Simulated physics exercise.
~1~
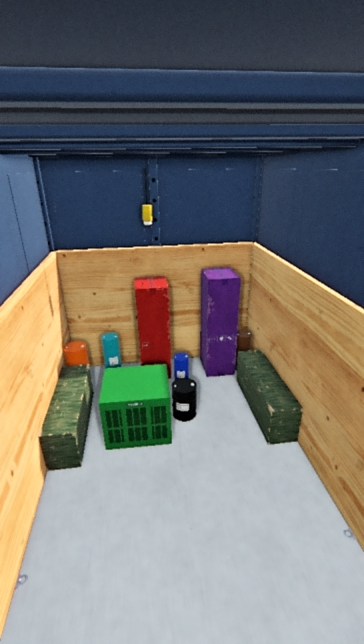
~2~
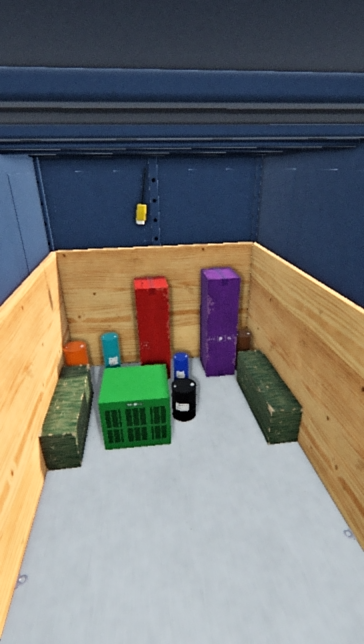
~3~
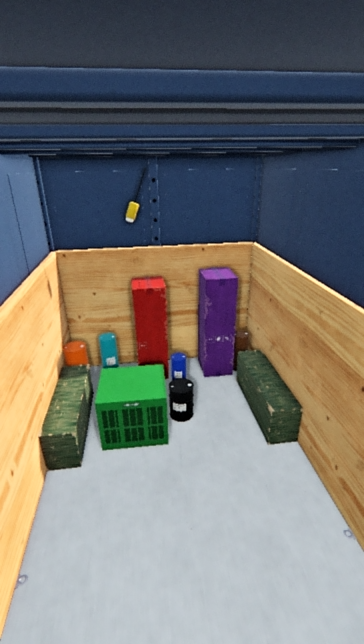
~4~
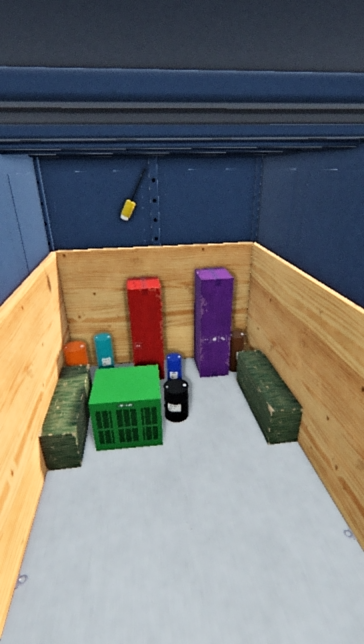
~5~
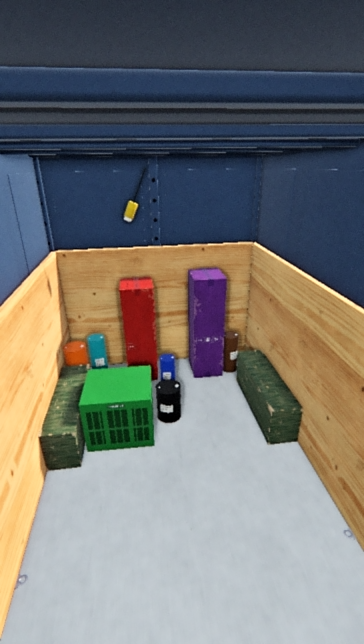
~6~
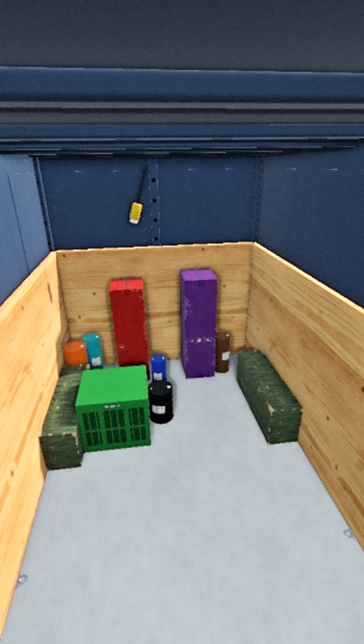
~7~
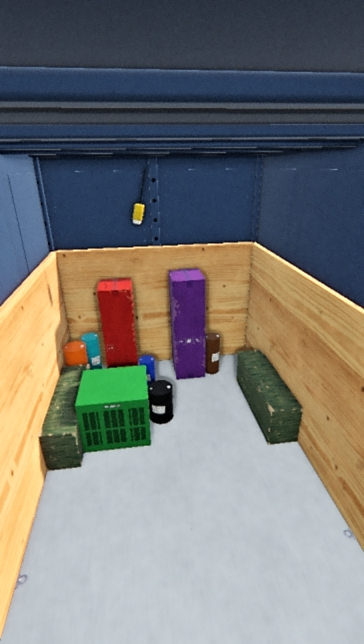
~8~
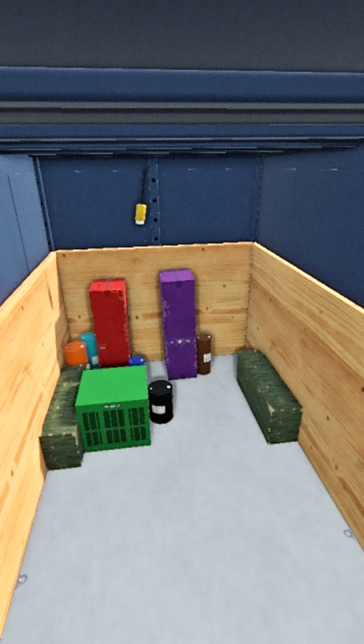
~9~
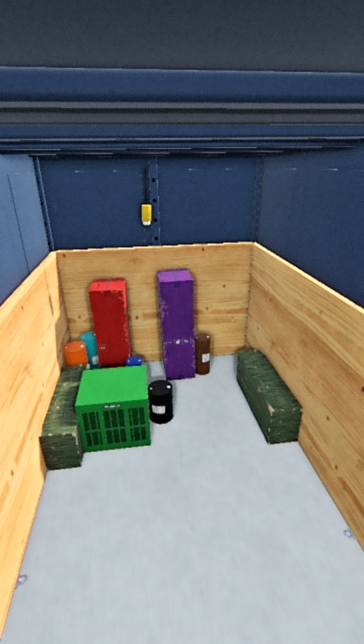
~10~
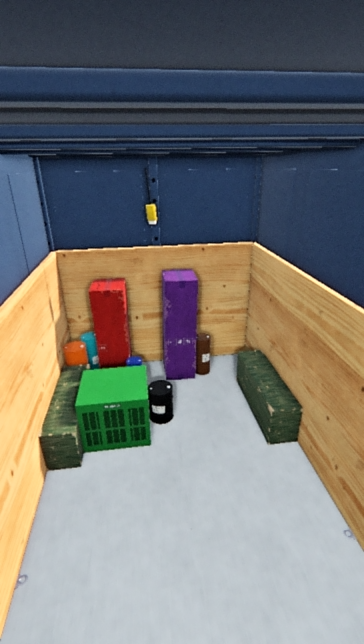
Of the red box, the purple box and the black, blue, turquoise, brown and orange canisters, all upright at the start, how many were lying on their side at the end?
None of them were lying on their side. Both boxes and all five canisters were still standing upright at the end.
